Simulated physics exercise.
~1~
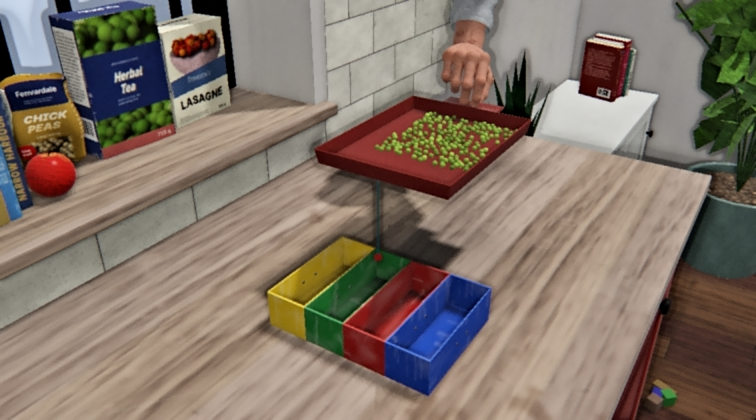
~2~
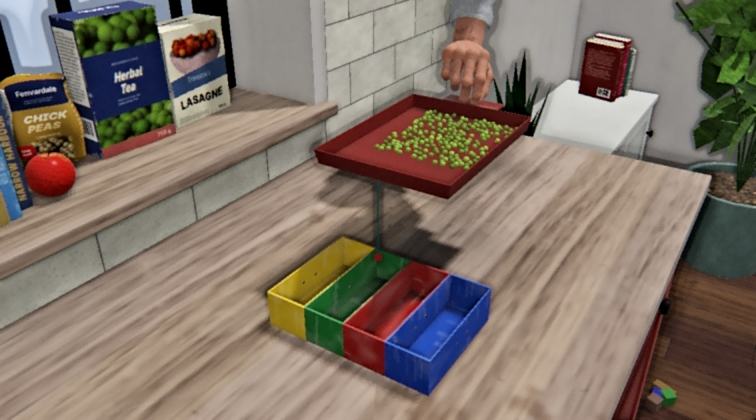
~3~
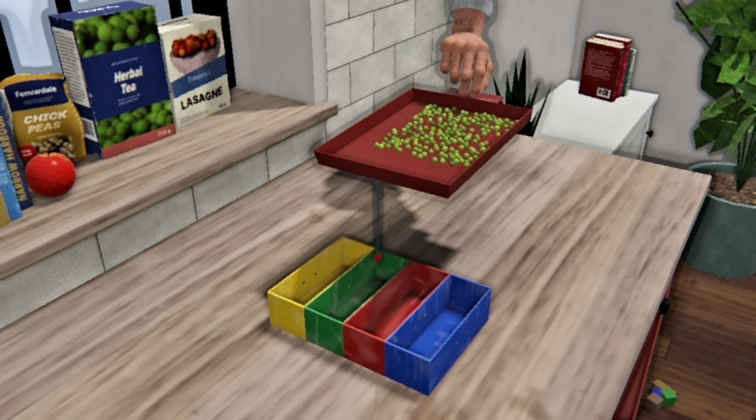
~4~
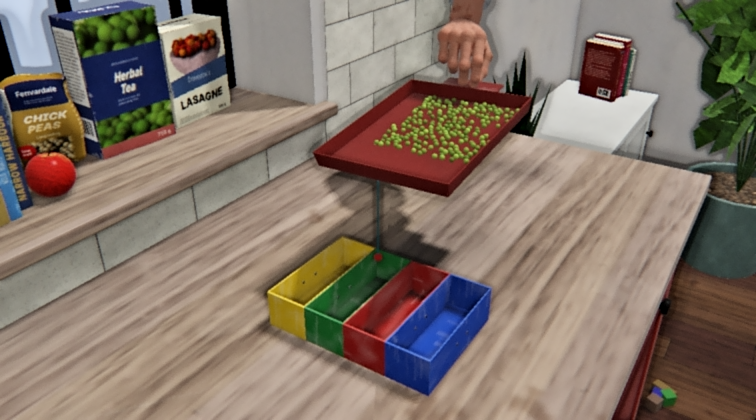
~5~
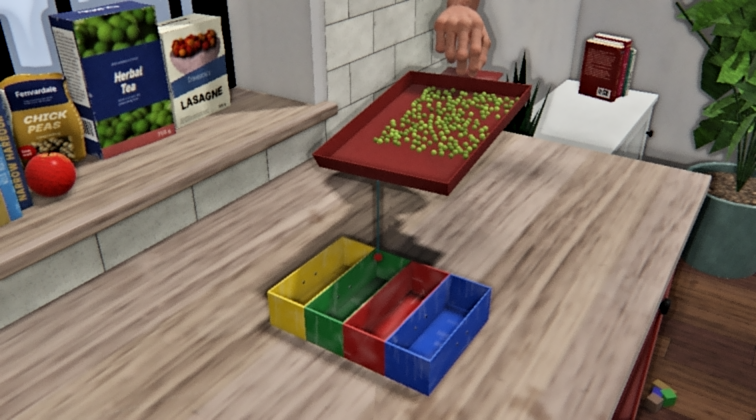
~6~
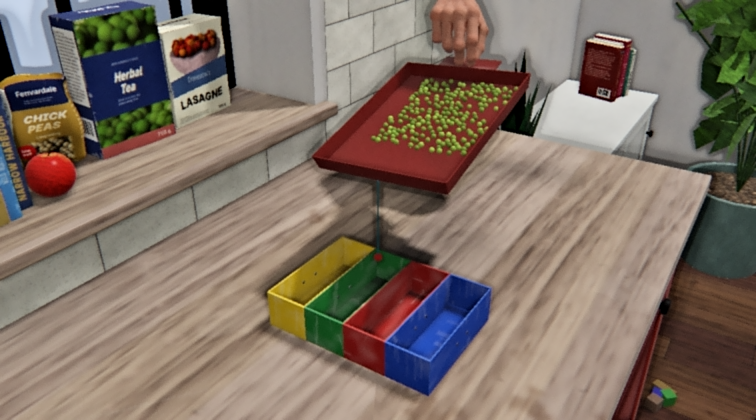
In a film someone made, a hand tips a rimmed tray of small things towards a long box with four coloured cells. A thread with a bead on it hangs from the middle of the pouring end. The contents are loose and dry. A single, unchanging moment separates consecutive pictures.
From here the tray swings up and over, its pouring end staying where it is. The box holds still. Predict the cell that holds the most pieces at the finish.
I predict the yellow cell.
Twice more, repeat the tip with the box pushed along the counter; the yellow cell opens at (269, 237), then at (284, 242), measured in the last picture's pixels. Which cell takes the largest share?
Try one: The red cell; try two: Green.
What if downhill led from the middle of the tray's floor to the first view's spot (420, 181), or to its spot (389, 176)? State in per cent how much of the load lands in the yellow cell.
For the first it's near 0 %, for the second near 20 %.
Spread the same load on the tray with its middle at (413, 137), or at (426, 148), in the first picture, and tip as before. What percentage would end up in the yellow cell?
Close to 50 %, followed by close to 50 %.
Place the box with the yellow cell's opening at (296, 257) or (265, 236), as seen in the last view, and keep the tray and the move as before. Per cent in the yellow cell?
First placement: 40 per cent; second placement: 0 per cent.
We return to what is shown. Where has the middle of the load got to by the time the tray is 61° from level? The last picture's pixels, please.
In the last view, the load is centred near (352, 168).
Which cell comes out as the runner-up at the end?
Rank two - the cell in green.
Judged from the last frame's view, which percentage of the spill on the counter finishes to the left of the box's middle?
Close to 100 in a hundred.
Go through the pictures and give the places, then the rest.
Corners of the pouring end at (318, 148) and (449, 184), level; middle of the load at (446, 139), dried peas; bead on its thread at (378, 257); yellow cell at (287, 312); green cell at (324, 329); red cell at (364, 346); blue cell at (407, 365), in the first picture.
Corners of the pouring end at (318, 149) and (449, 183), level; middle of the load at (446, 137), in the second picture.
Corners of the pouring end at (318, 150) and (448, 183), tipped barely, lowest at the left corner; middle of the load at (446, 133), in the third picture.
Corners of the pouring end at (317, 151) and (447, 182), tipped a little, lowest at the left corner; middle of the load at (446, 126), in the fourth picture.
Corners of the pouring end at (316, 153) and (446, 181), tipped a little, lowest at the left corner; middle of the load at (445, 119), in the fifth picture.
Corners of the pouring end at (316, 155) and (445, 180), tipped clearly, lowest at the left corner; middle of the load at (443, 113); yellow cell at (287, 312); green cell at (324, 329); red cell at (364, 346); blue cell at (407, 365), in the sixth picture.
Soon, tray tipped steeply; nearly all on the tray; a stray few in the yellow cell; a stray few in the green cell; a small part falling or outside the box.
A while on, tray tipped past a quarter turn; about two thirds on the tray; a small part in the yellow cell; a small part in the green cell; about a quarter falling or outside the box.
Towards the end, tray tipped past a quarter turn; about half in the yellow cell; about a quarter in the green cell; a stray few in the red cell; about a third falling or outside the box.
Finally, tray tipped past a quarter turn; about half in the yellow cell; about a quarter in the green cell; a stray few in the red cell; none in the blue cell; about a third outside the box.
